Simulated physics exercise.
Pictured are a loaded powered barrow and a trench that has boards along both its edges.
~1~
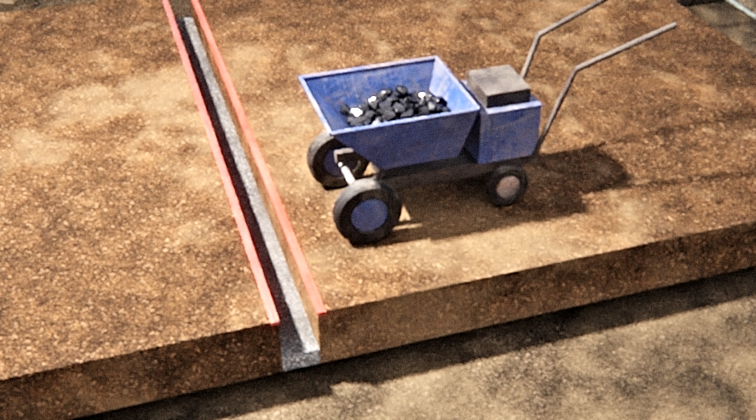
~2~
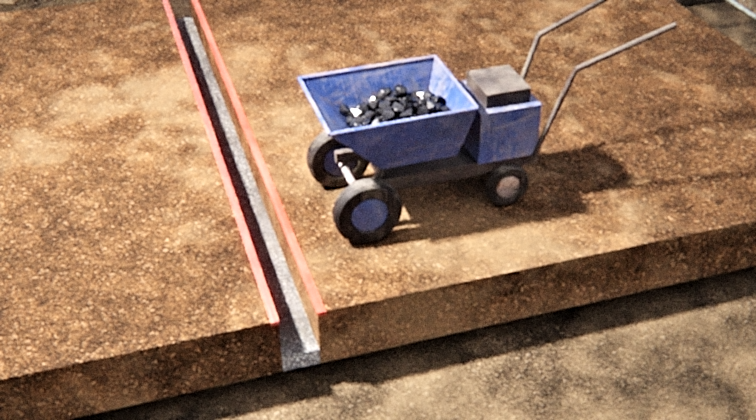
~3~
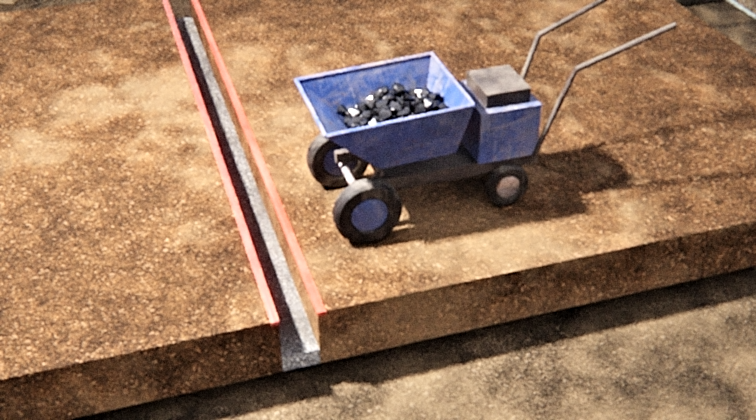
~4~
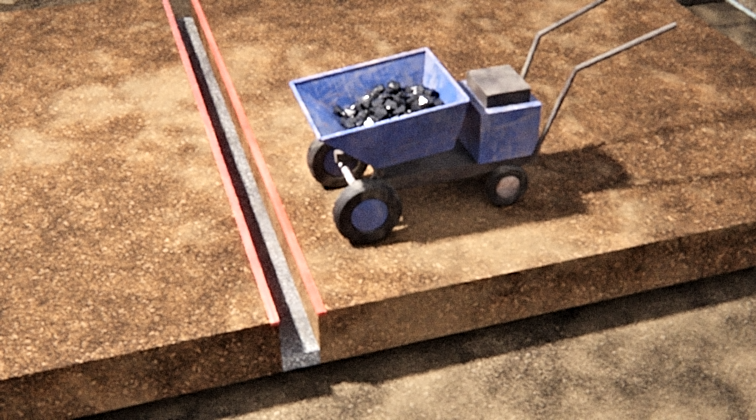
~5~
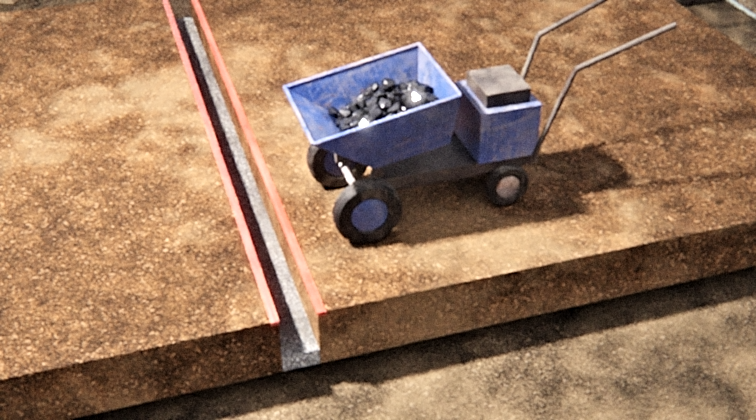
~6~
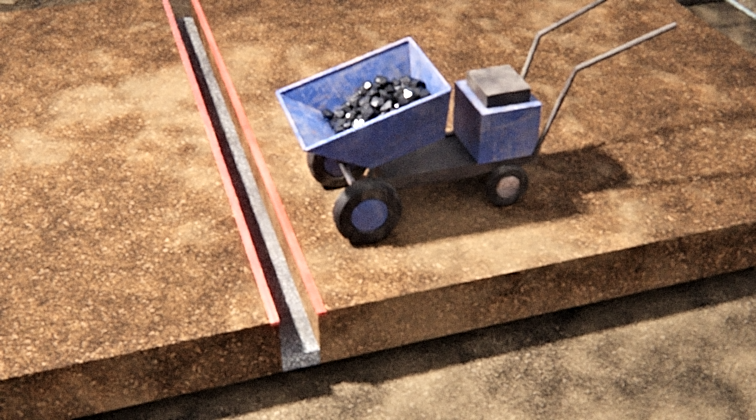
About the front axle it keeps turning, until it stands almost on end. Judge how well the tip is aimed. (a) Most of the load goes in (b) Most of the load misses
Option b: Most of the load misses.
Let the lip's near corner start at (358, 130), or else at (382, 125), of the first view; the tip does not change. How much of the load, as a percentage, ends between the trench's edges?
80 % and 90 %.
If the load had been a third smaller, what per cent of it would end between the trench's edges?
Around 40 per cent.
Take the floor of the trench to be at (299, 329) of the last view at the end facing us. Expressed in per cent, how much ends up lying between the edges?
The share would be around 30 per cent.
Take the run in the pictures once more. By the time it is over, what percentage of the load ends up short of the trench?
I'd put it at some 0 per cent of the load.
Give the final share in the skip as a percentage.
0 per cent, roughly.
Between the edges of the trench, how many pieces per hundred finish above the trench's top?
5 in a hundred.
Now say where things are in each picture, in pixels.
The first picture shows lip of the skip near (331, 134), level; top of the load near (399, 110), lumps of coal; first edge of the trench near (308, 278); far edge near (263, 287), the trench under half as wide as the skip, and about as deep as wide.
The second picture shows lip of the skip near (330, 135), level; top of the load near (398, 110).
The third picture shows lip of the skip near (326, 137), tipped barely; top of the load near (408, 106).
The fourth picture shows lip of the skip near (321, 140), tipped a little; top of the load near (404, 104).
The fifth picture shows lip of the skip near (314, 144), tipped a little; top of the load near (407, 102).
The sixth picture shows lip of the skip near (306, 150), tipped clearly; top of the load near (408, 103); first edge of the trench near (308, 278); far edge near (263, 287).
Shortly afterwards, skip tipped well over; the whole lot in the skip.
Next, skip tipped steeply; the bulk in the skip; only a few in or heaped over the trench; a little beyond it; only a few falling.
Some moments later, skip tipped right over; a little in the skip; a little in or heaped over the trench; the bulk beyond it.
In the end, skip tipped right over; only a few in the skip; near a quarter in or heaped over the trench; near two thirds beyond it.
